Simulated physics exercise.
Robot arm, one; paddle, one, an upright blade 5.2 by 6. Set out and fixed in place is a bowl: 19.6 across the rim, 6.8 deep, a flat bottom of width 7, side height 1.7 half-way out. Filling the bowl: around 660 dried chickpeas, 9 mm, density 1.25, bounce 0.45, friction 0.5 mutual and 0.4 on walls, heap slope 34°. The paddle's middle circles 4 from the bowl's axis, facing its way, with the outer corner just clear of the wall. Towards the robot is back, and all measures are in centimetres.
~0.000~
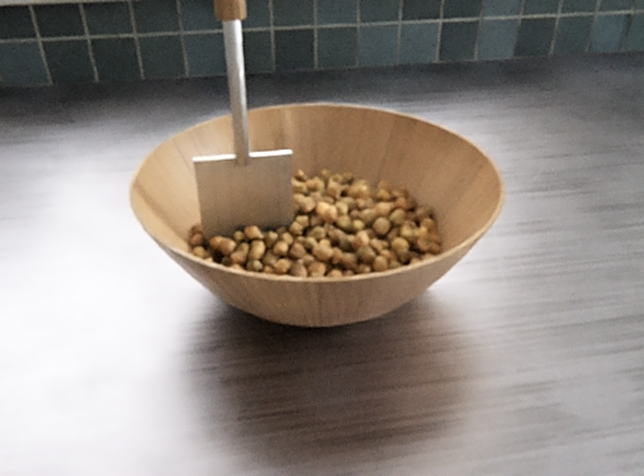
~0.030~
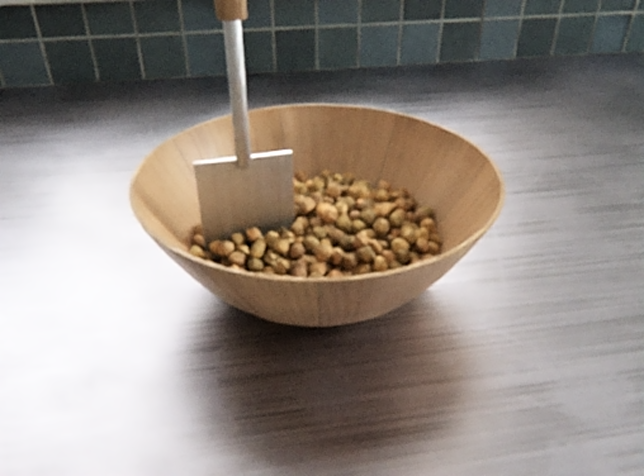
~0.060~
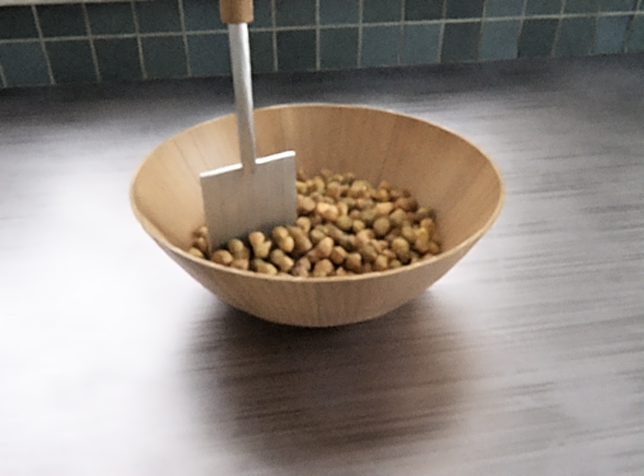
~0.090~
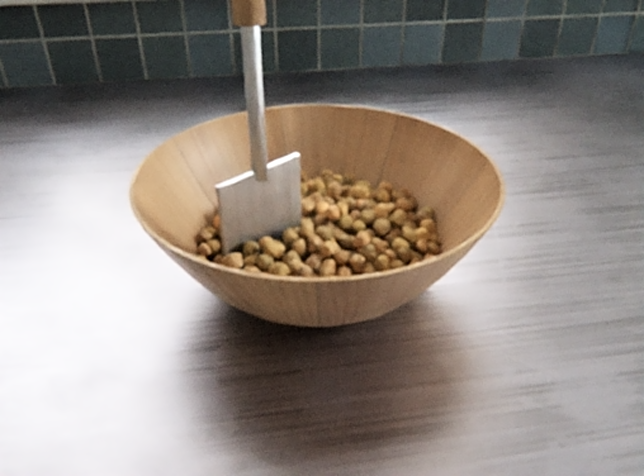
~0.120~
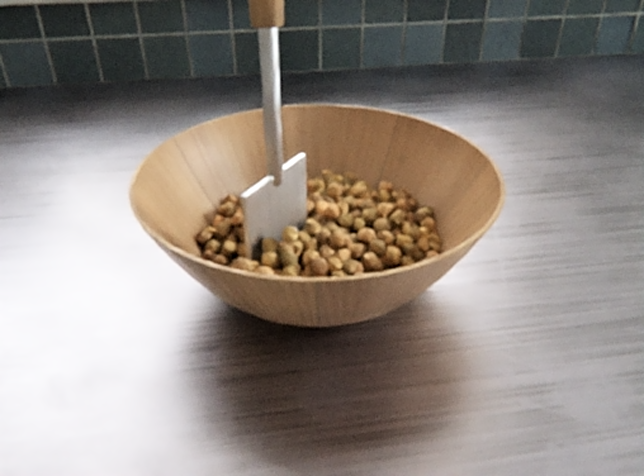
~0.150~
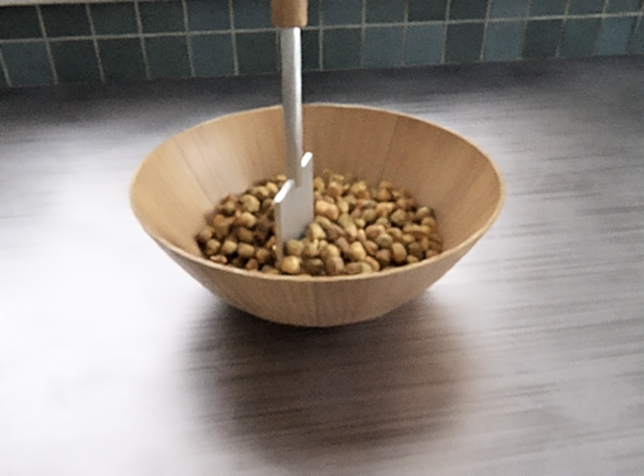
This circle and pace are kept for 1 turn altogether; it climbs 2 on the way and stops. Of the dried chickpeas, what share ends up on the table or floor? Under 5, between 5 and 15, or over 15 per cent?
Under 5 per cent.
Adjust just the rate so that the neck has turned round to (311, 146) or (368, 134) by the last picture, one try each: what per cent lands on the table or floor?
It comes to close to 0 per cent and close to 10 per cent.
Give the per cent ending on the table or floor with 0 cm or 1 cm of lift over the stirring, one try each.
Try one: Around 0 %; try two: Around 0 %.
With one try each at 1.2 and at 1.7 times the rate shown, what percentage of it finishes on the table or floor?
Estimates in order: Some 0 % and some 5 %.
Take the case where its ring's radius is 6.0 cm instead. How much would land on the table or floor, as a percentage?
Close to 0 in a hundred then.
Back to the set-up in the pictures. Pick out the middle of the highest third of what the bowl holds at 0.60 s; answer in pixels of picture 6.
I'd say about (281, 185).
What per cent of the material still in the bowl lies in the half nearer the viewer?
Near 45 per cent of what stays in the bowl.
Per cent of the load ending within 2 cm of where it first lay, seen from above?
About 60 %.
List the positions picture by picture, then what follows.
The paddle neck at (241, 129), 0° round; upper third of the load around (324, 223), from x 195 to 435, top at y 175; 658 in the bowl, in the first picture.
The paddle neck at (241, 130), 6° round; upper third of the load around (323, 224), from x 195 to 435, top at y 175, in the second picture.
The paddle neck at (247, 136), 20° round; upper third of the load around (318, 229), from x 195 to 435, top at y 175, in the third picture.
The paddle neck at (258, 141), 35° round; upper third of the load around (321, 230), from x 200 to 435, top at y 175, in the fourth picture.
The paddle neck at (274, 145), 50° round; upper third of the load around (329, 236), from x 205 to 435, top at y 175, in the fifth picture.
The paddle neck at (294, 147), 66° round; upper third of the load around (336, 234), from x 205 to 435, top at y 175; 658 in the bowl, in the sixth picture.
After 0.38 s, 179° round, highest piece 8 above the table; 657 in the bowl, 1 in flight or on the tool.
After 0.60 s, 293° round, highest piece 8 above the table; 657 in the bowl, 1 on the table or floor.
After 0.91 s, 0° round, highest piece 5 above the table; 657 in the bowl, 1 on the table or floor.
After 1.61 s, 0° round, highest piece 5 above the table; 657 in the bowl, 1 on the table or floor.
In the end, 657 in the bowl, 1 on the table or floor. That is 0 % on the table or floor.
